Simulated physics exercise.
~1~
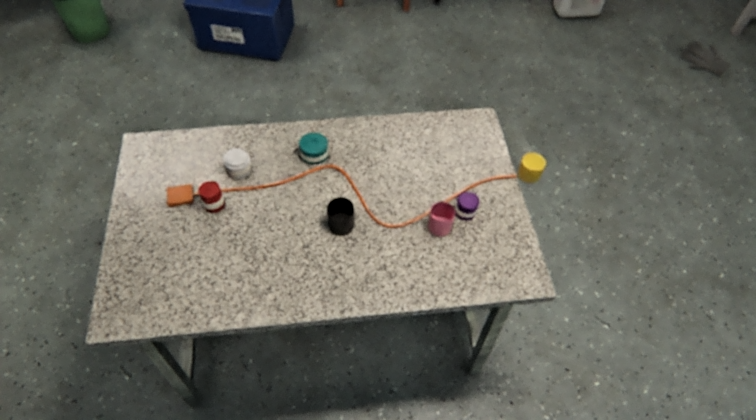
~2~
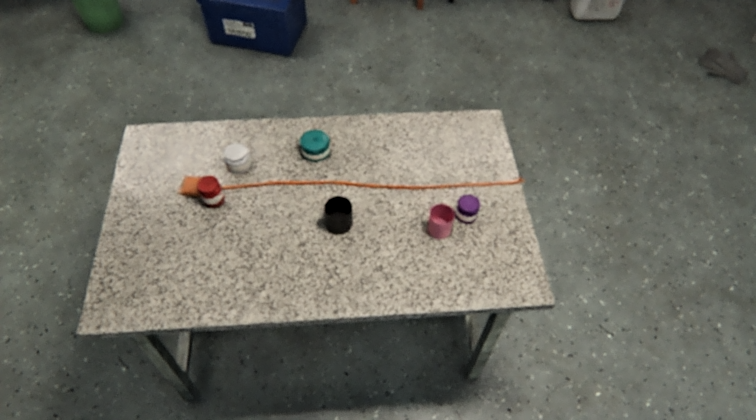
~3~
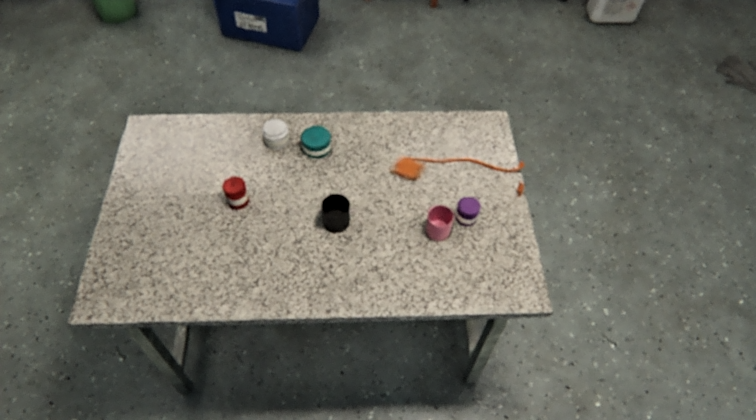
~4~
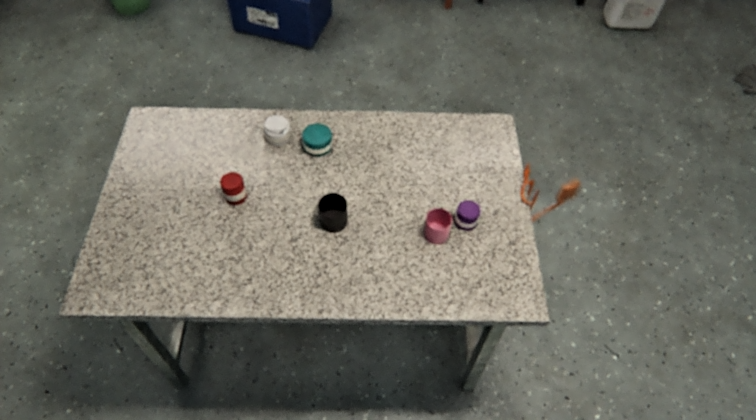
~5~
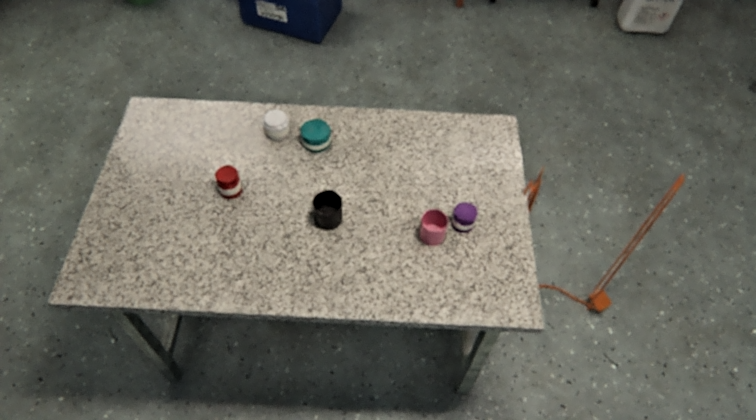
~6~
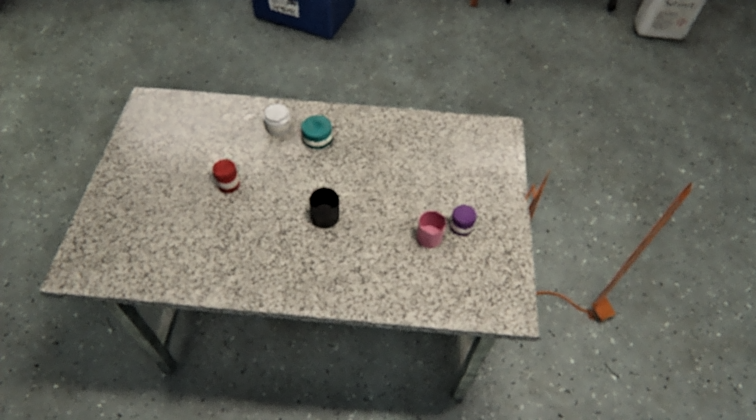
A yellow object dropped off the right side of a speckled table, pulling its orange cord and a small orange block across the top and over the edge, nudging a red canister and white jar before the block ended up on the floor.
